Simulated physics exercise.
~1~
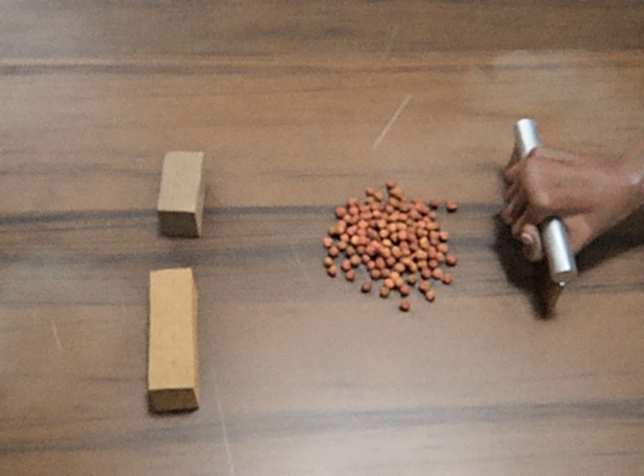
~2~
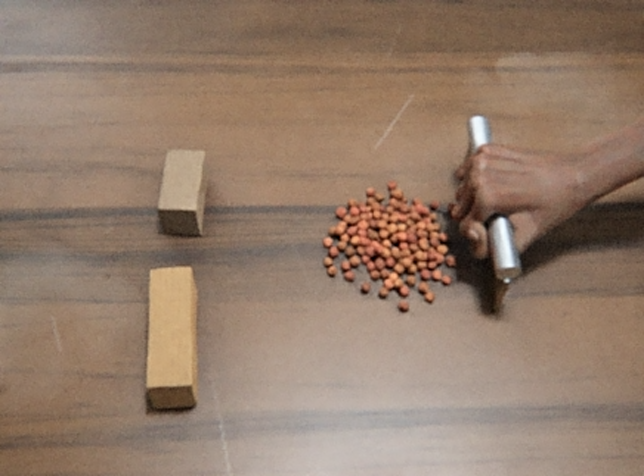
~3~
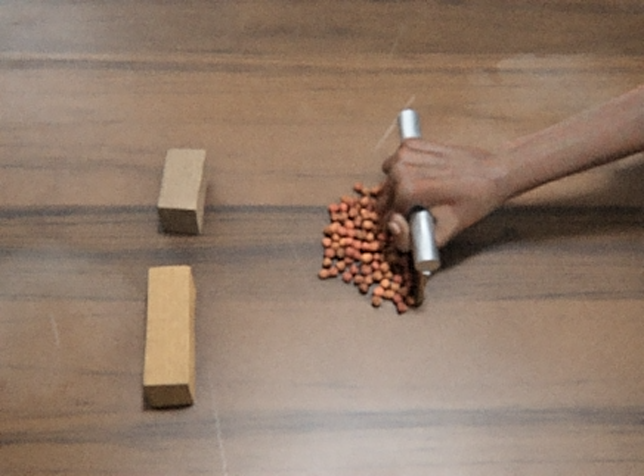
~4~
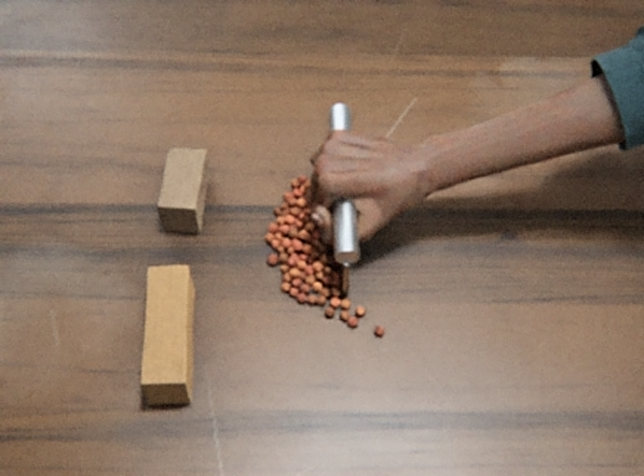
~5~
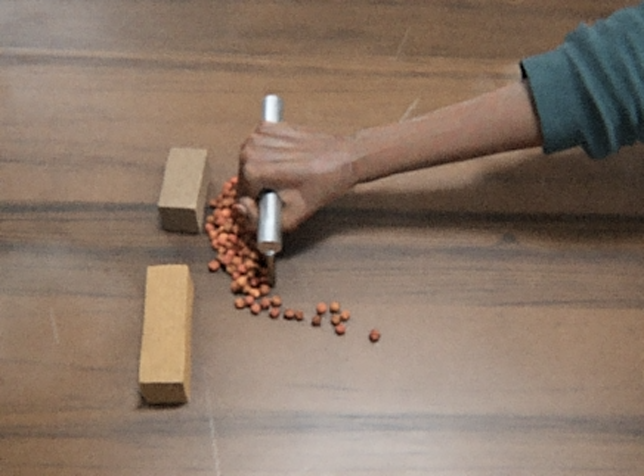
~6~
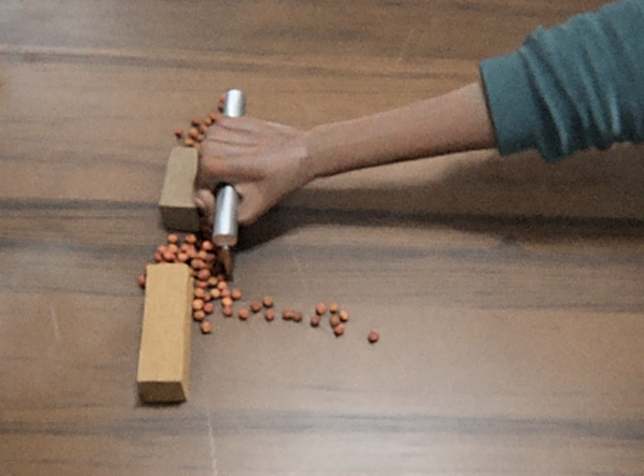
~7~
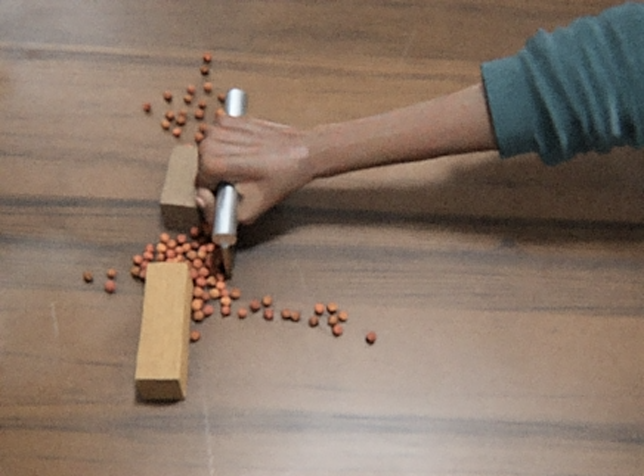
We see a hand push a metal-handled scraper leftward across a wooden surface, sweeping a pile of reddish pellets toward two wooden blocks. The scraper stops at the blocks, with some pellets entering the gap, others rounding the far block, and most remaining before them.
